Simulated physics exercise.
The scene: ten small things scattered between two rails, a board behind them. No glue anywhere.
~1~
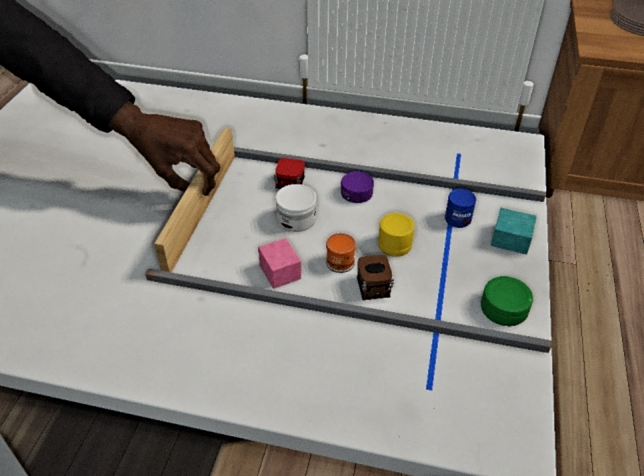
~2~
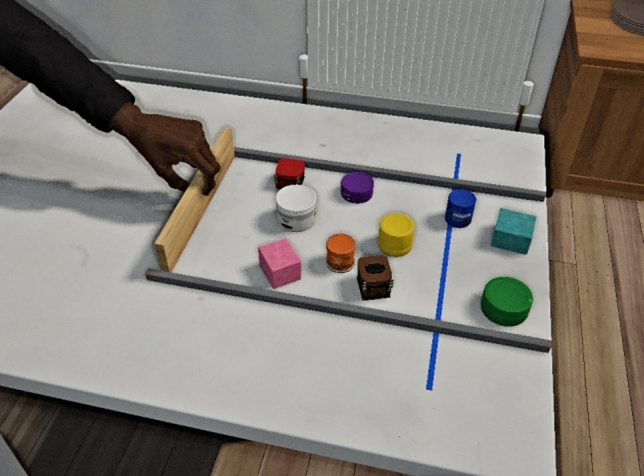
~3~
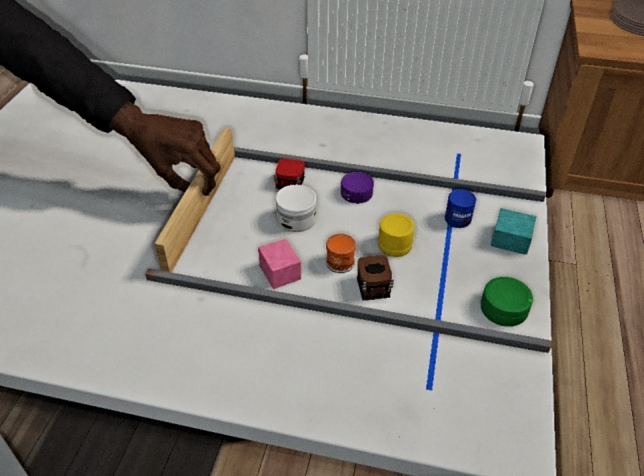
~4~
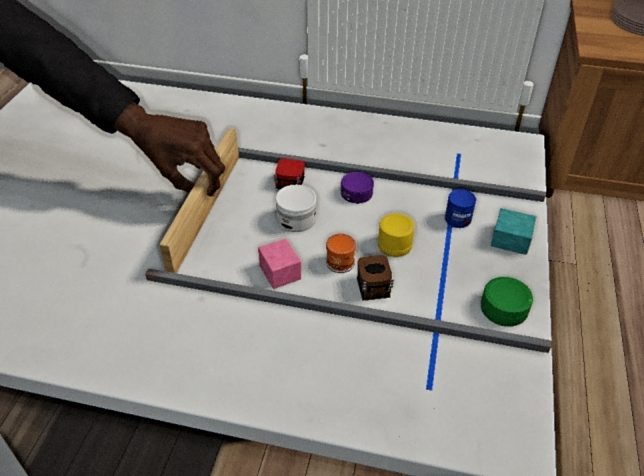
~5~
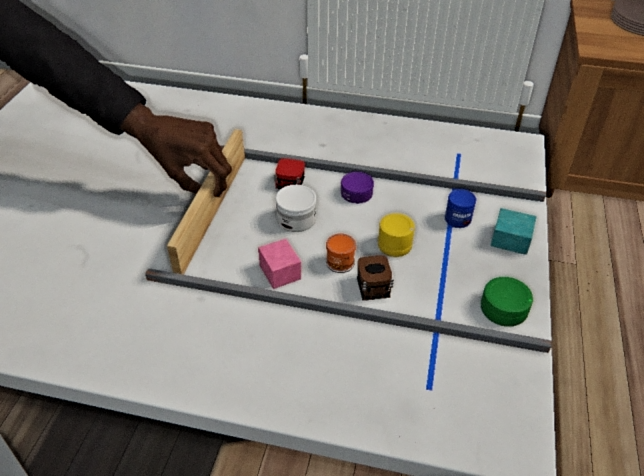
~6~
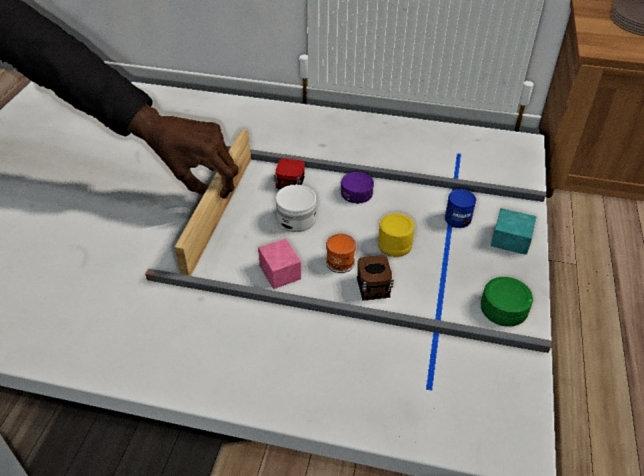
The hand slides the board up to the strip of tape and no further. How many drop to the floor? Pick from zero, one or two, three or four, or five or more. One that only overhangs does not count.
The number that fall off is zero.
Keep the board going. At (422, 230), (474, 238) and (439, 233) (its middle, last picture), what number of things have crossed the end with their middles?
In that order 0, 1 and 0.
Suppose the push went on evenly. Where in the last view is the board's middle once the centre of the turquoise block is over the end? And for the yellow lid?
Its middle is around (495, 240) and around (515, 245).
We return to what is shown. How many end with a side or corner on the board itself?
The number is 4.
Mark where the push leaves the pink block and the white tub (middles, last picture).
Near (457, 302) and (470, 233).
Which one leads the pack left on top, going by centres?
That is the green lid.
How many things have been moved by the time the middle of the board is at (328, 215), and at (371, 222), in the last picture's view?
By then 4, and 7.
Soon after, none off yet; turquoise block at rest near (514, 231); green lid at rest near (506, 301); blue tub at rest near (460, 209).
In the end, the number that fall off is zero.
